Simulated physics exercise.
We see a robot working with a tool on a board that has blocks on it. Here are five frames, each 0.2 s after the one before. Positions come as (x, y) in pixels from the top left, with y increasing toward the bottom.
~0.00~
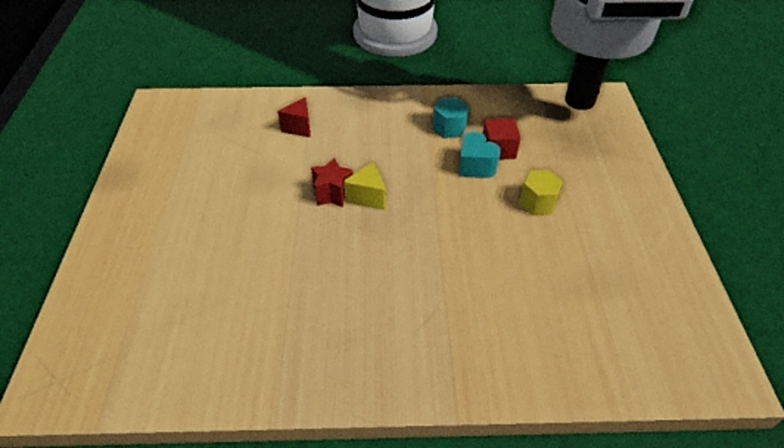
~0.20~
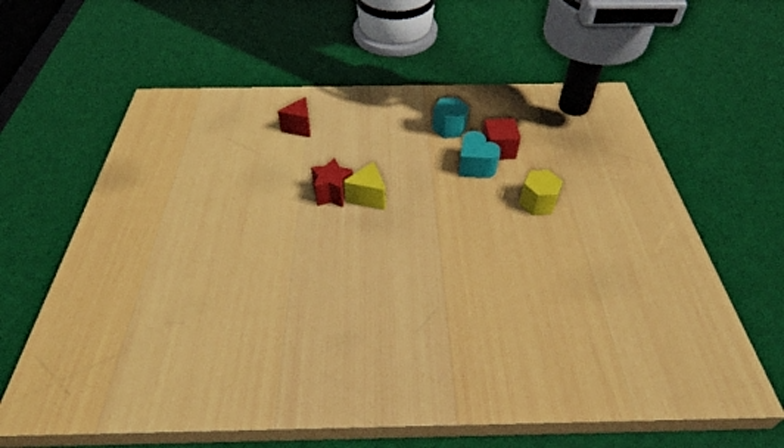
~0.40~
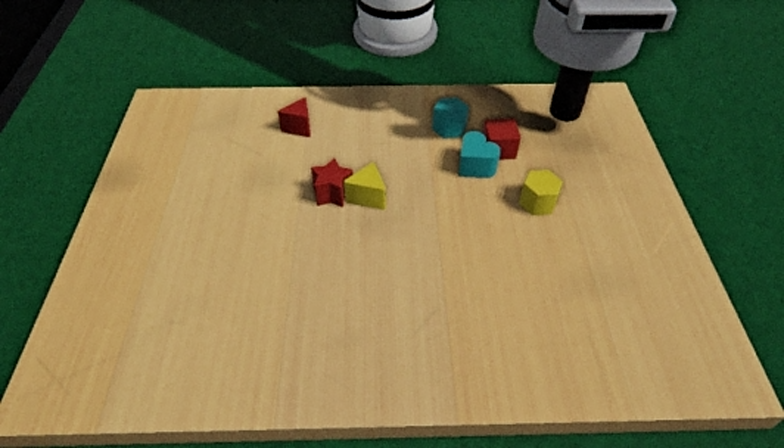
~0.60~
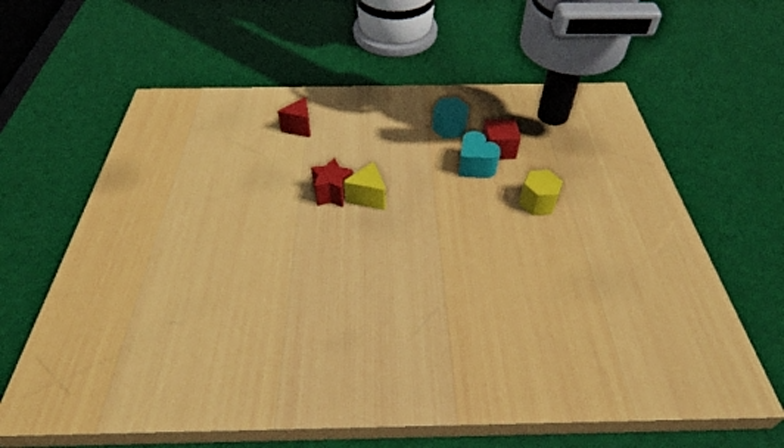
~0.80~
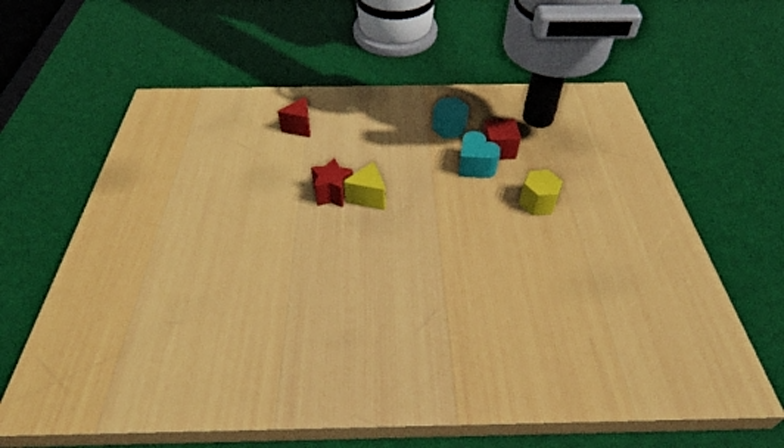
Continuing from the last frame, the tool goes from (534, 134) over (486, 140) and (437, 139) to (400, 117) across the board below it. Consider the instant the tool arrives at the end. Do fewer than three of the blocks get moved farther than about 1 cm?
No, that is not how it ends up.
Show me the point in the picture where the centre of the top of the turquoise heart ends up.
Final place: (466, 165).
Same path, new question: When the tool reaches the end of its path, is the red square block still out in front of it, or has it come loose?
It will get left beside or behind the tool.
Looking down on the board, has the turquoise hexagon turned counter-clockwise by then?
No, that is not how it ends up.
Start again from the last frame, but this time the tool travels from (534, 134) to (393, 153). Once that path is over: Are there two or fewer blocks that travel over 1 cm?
No.
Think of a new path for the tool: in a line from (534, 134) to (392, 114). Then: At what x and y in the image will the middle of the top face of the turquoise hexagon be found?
It should be at (390, 113) by then.
The first path, step by step. One third of the way, tool (488, 125); turquoise heart (468, 159), turned 20° anticlockwise; red square block (477, 138), turned 50° anticlockwise.
Two thirds of the way, tool (438, 123); turquoise hexagon (428, 98), turned 65° clockwise; turquoise heart (466, 165), turned 45° anticlockwise; red square block (458, 142), turned 85° anticlockwise.
At the end, tool (400, 103); turquoise hexagon (417, 81), turned 105° clockwise; turquoise heart (466, 165), turned 45° anticlockwise; red square block (458, 142), turned 85° anticlockwise.
